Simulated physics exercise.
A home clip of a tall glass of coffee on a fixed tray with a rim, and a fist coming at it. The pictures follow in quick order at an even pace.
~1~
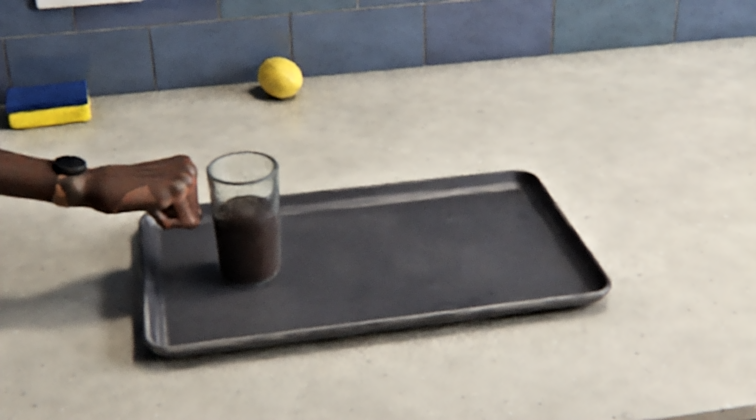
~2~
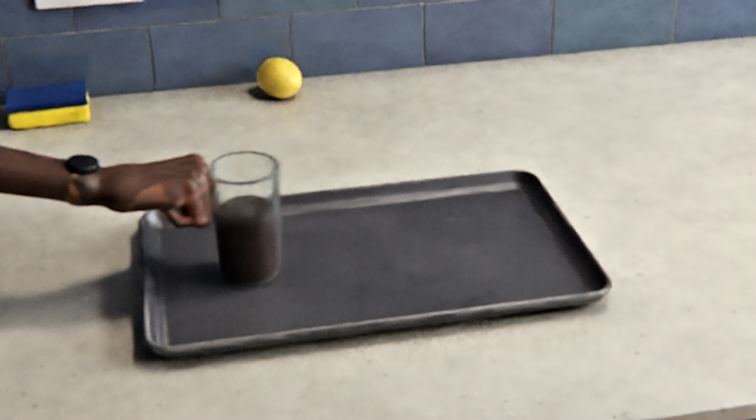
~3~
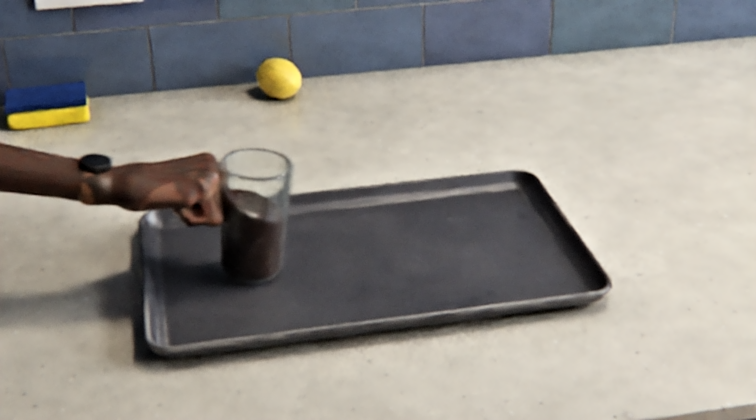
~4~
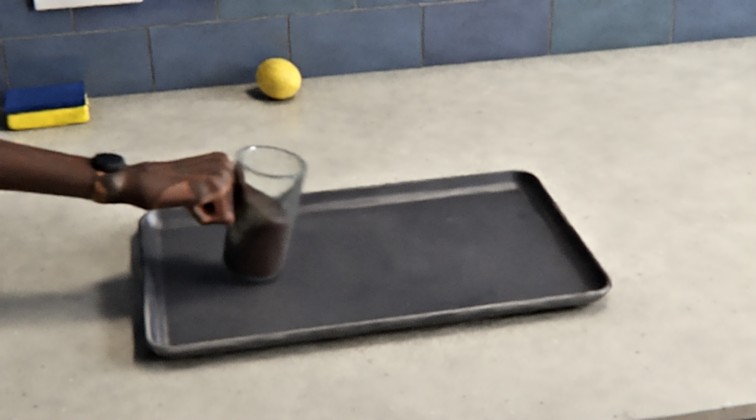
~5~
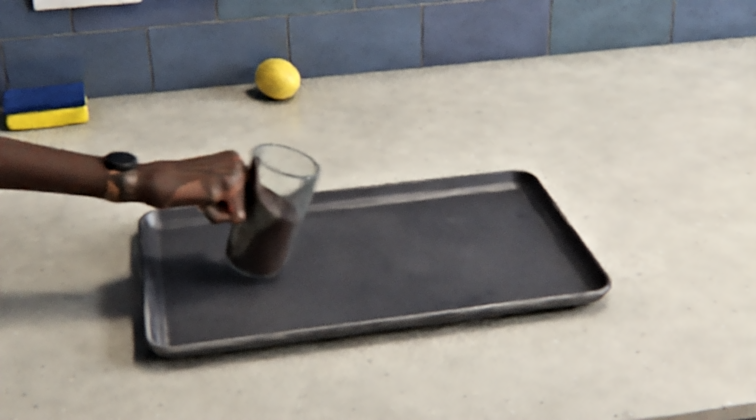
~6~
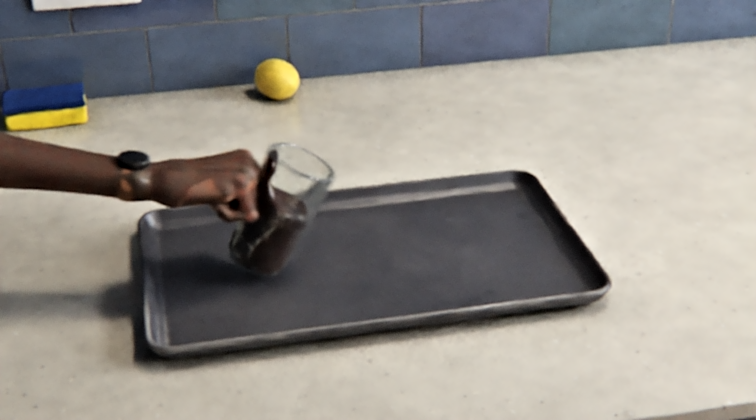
A fist moved in from the left and pushed against a clear glass of dark coffee on a black tray, and the glass slid slightly right, then leaned steadily further to the right.
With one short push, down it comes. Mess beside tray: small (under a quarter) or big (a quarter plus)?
Big.
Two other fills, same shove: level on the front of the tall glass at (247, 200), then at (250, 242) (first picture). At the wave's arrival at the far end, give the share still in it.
About 50 per cent first, about 45 per cent second.
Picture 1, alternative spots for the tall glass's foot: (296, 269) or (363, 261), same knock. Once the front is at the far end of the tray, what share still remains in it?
Try one: About 60 %; try two: About 85 %.
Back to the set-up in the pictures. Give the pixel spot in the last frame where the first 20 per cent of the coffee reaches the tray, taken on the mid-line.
Landing point, centre line: Approx. (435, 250).
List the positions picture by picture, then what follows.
In the first picture, it leans 0°; its right rim is at (276, 166); the coffee meets the walls at (216, 208) and (274, 202); the tray's far rim is at (569, 225); the tray is clear ahead.
In the second picture, it leans 0°; its right rim is at (277, 166); the coffee meets the walls at (216, 208) and (274, 201).
In the third picture, it leans 6°; its right rim is at (290, 165); the coffee meets the walls at (225, 189) and (277, 202).
In the fourth picture, it leans 13°; its right rim is at (304, 166); the coffee meets the walls at (237, 170) and (289, 206).
In the fifth picture, it leans 20°; its right rim is at (318, 169); the coffee meets the walls at (245, 196) and (299, 203).
In the sixth picture, it leans 27°; its right rim is at (332, 173); the coffee meets the walls at (250, 205) and (309, 201).
A moment on, the tall glass lies on its side and 98 per cent is in the glass, 2 on the tray and 1 above or beyond its rim.
Next, the tall glass lies on its side and 51 per cent is in the glass, 41 on the tray and 9 above or beyond its rim.
Then the tall glass lies on its side and 28 per cent is in the glass, 56 on the tray and 16 above or beyond its rim.
Later the tall glass lies on its side and 15 per cent is in the glass, 50 on the tray and 34 above or beyond its rim.
Finally, 66 per cent is held by tray and glass, 34 is off the tray.
